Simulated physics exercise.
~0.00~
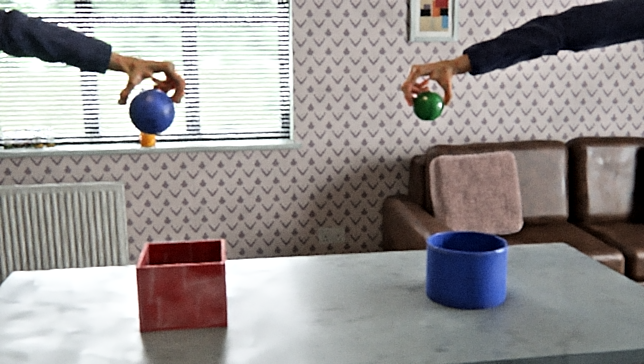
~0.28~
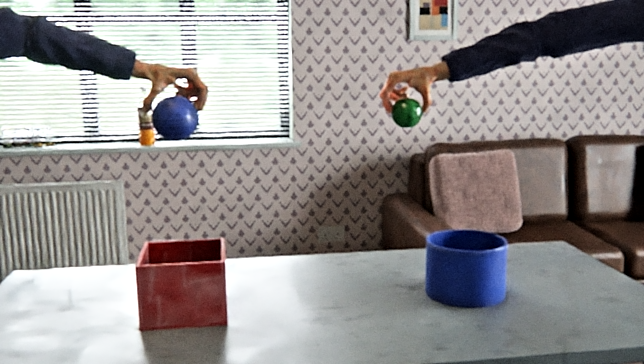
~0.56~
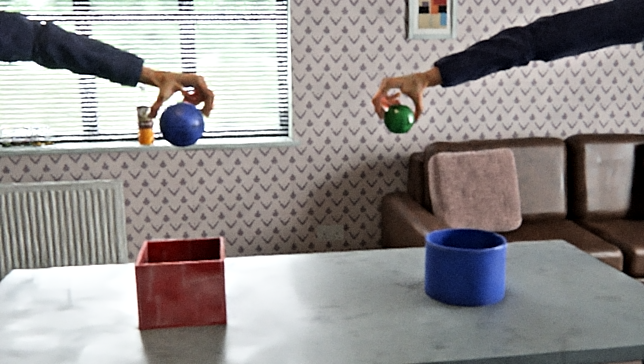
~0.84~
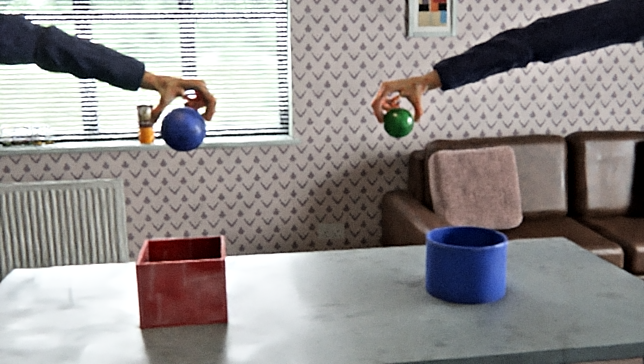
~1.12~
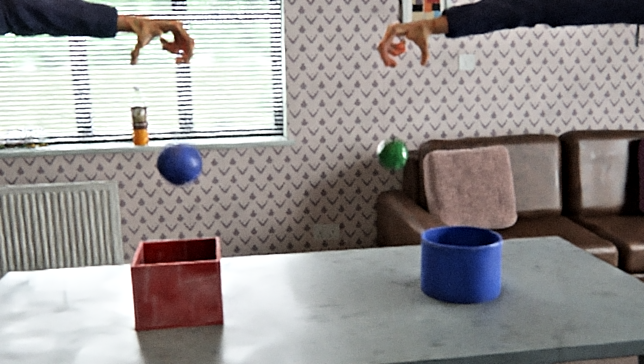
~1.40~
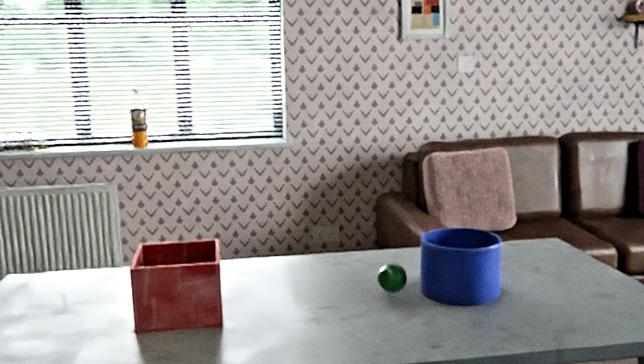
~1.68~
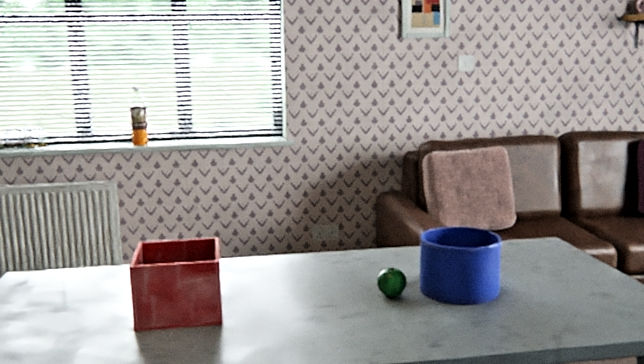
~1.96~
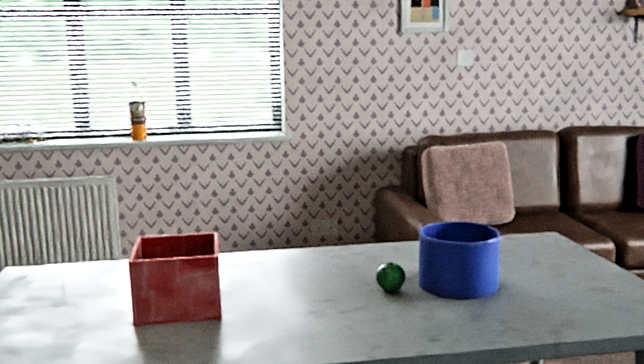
A blue ball and a smaller green apple, held by two hands above a table, shift inward and are let go; the ball drops into the red square container, while the apple lands on the table just left of the blue round pot and stays there.
